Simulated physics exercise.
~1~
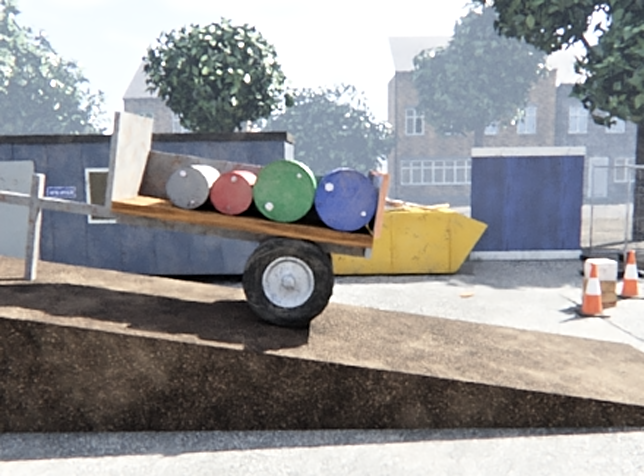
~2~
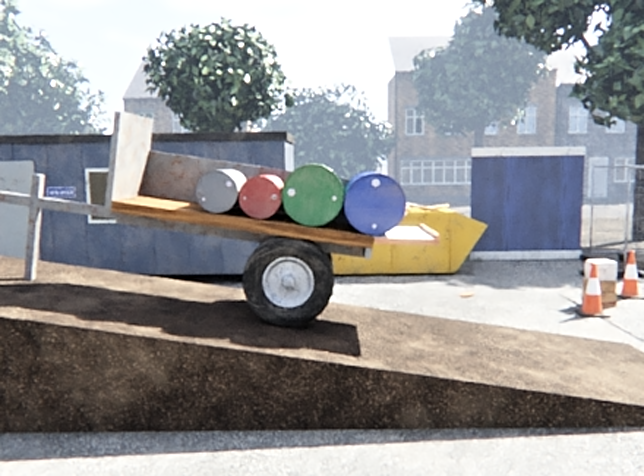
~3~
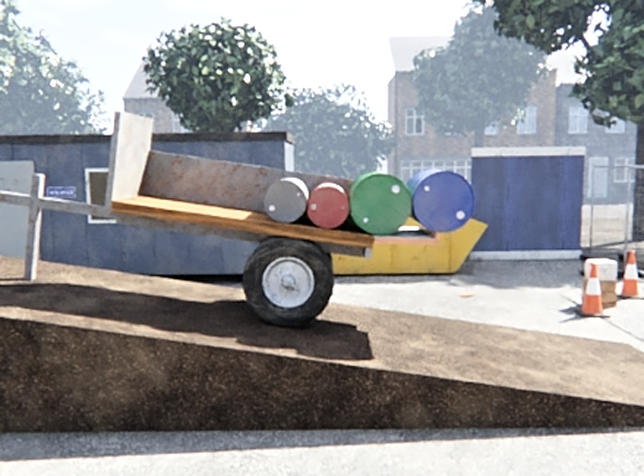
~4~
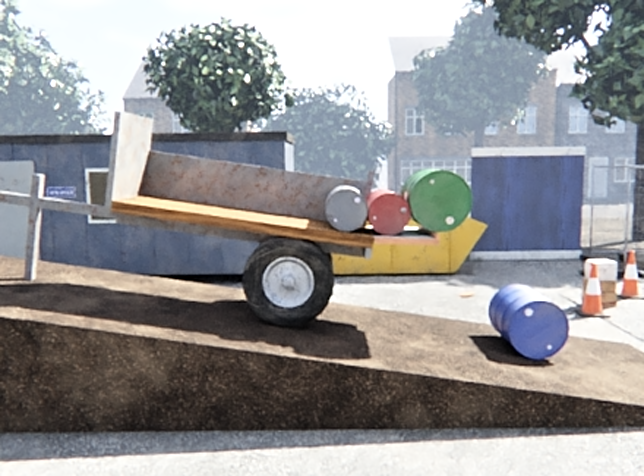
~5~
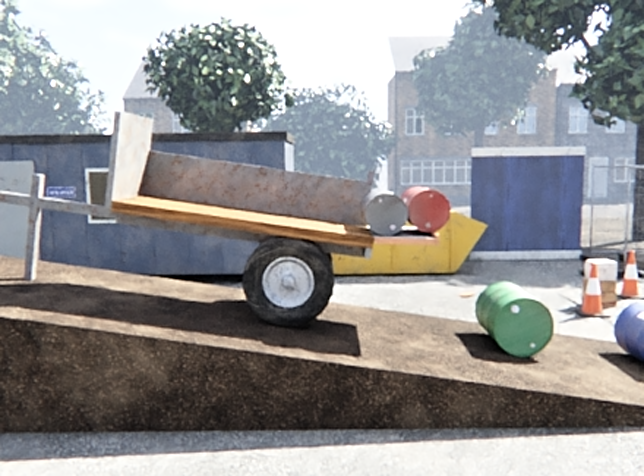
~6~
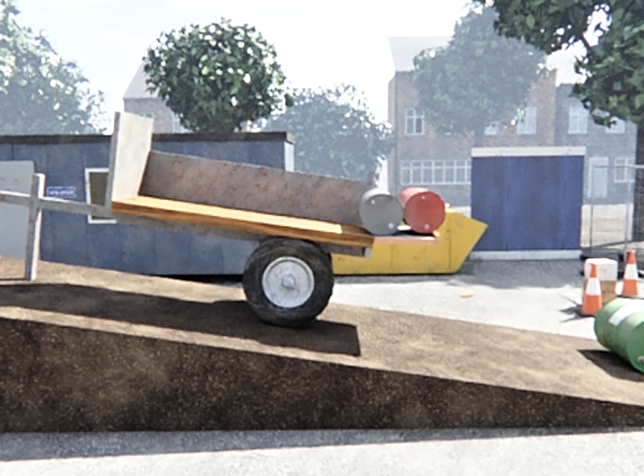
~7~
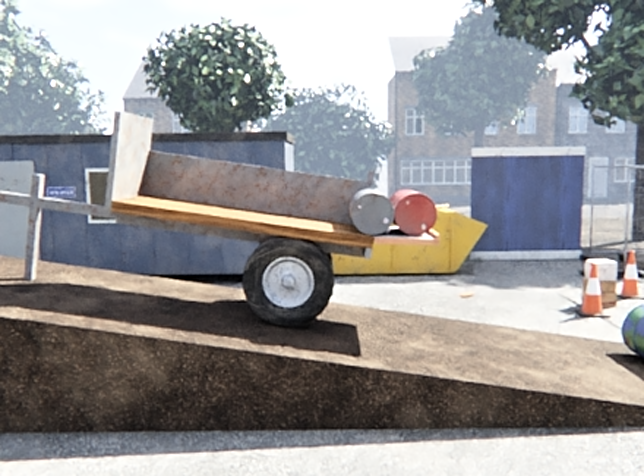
On a sloping yard, a trailer's tailgate dropping and drums rolling right, blue then green falling off, red and grey staying aboard.
